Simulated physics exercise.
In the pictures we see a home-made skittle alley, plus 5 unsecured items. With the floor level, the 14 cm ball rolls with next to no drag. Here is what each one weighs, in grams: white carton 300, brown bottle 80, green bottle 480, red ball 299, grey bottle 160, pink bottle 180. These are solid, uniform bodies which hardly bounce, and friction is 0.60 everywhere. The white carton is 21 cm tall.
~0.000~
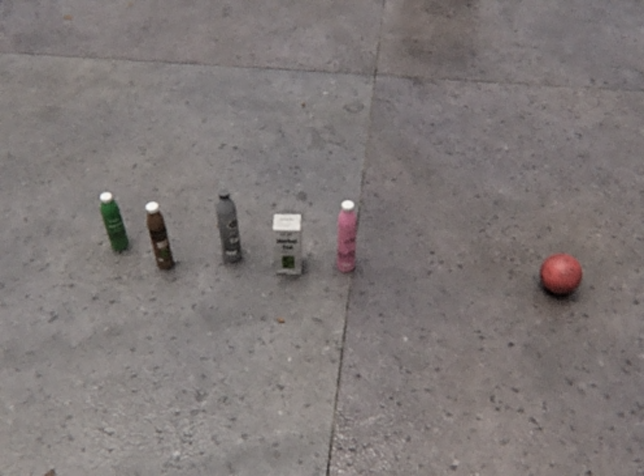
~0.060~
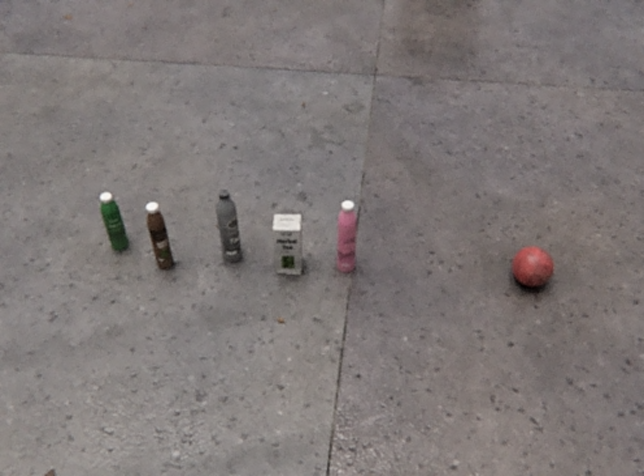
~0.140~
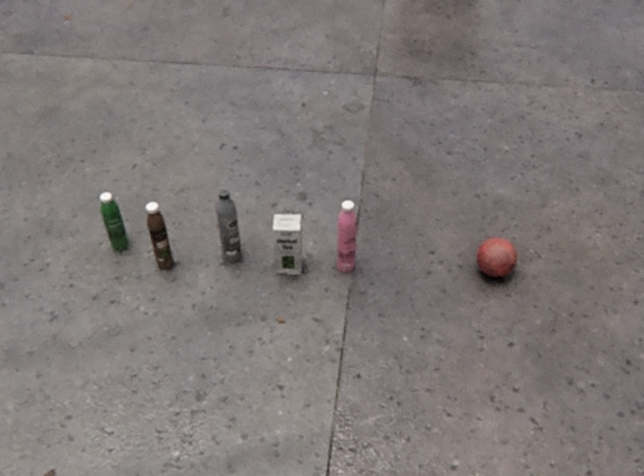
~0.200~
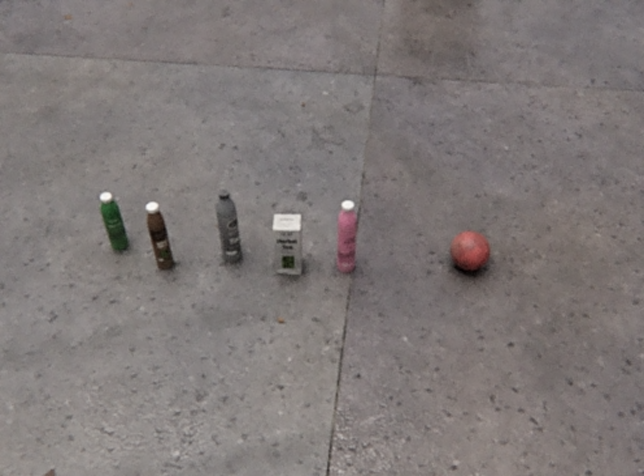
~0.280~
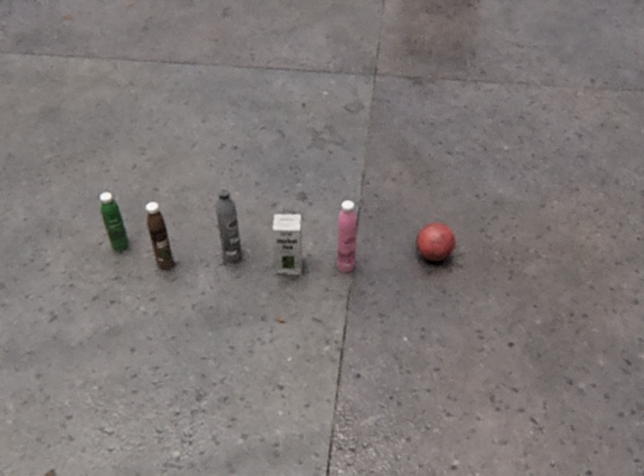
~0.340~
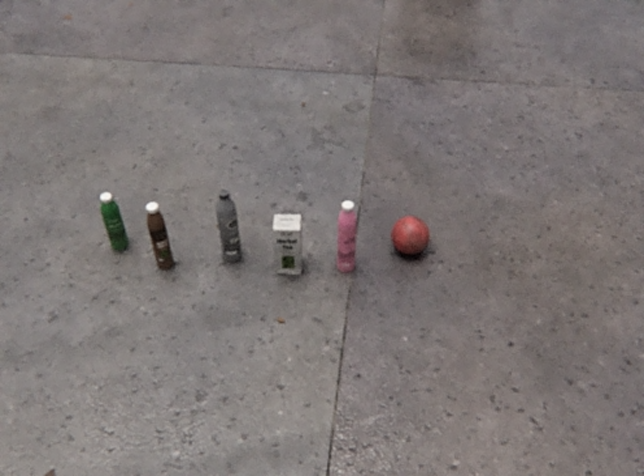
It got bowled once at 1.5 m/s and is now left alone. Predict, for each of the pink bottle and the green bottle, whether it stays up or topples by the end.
In the end the pink bottle still stands; the green bottle still stands.
By 0.74 s, ball has run 113 cm; red ball near (255, 196).
By 1.14 s, ball has run 173 cm; red ball near (118, 161).
When it is over (1.5 s), all 5 within 8 cm of the start. End places, in pixels of the last picture, pink bottle near (347, 237), green bottle near (113, 221).
